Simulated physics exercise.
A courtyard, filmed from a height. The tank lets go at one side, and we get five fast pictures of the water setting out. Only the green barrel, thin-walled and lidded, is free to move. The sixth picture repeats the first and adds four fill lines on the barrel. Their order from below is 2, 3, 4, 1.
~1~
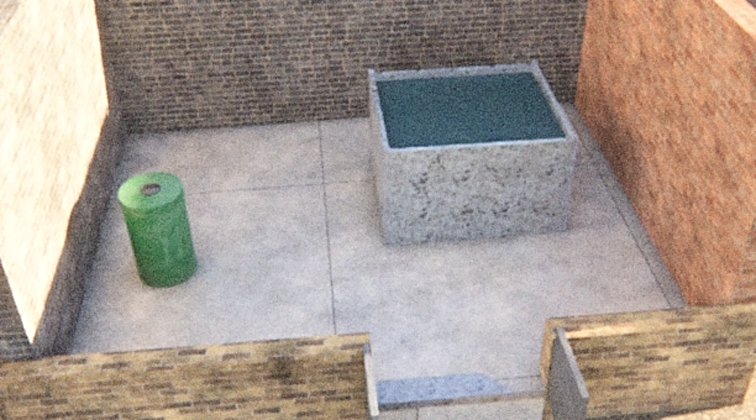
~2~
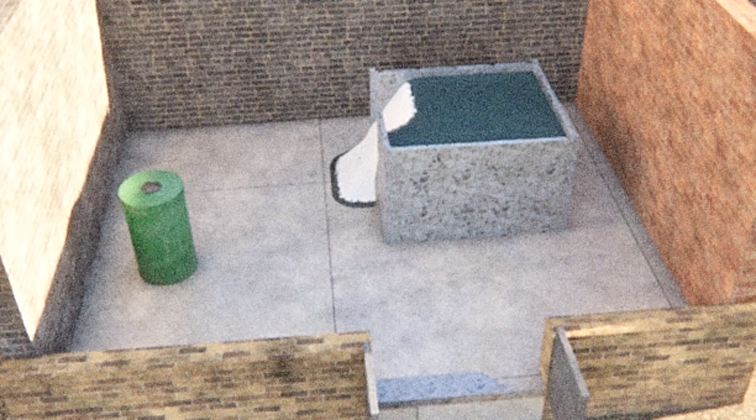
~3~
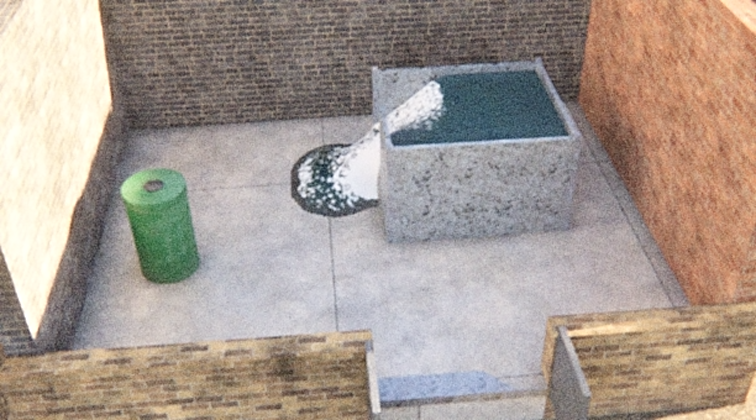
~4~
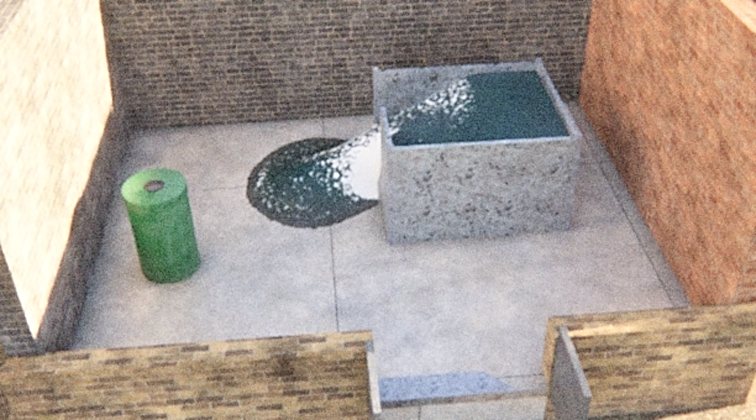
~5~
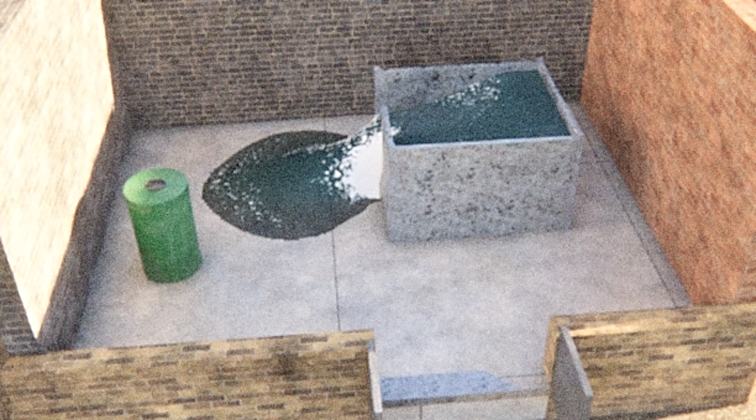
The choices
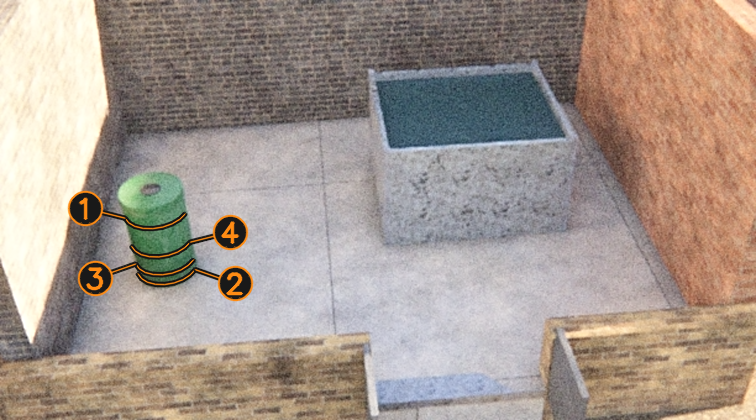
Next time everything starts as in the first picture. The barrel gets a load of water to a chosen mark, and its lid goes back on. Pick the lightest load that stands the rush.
Mark 1 just does it.
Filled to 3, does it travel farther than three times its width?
Yes.
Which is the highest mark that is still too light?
Here it is mark 4.
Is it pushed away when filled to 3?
Yes, it does.
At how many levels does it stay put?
One of them.
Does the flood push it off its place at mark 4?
Yes, it does.
On the marked copy, 1 at (152, 228); 2 at (164, 284); 3 at (162, 274); 4 at (158, 256); from the bottom up 2, 3, 4, 1.
For mark 1, it does not move.
For mark 2, it is pushed about 8 times its own width away.
For mark 3, it is pushed about 6 times its own width away.
For mark 4, it is pushed about its own width away.
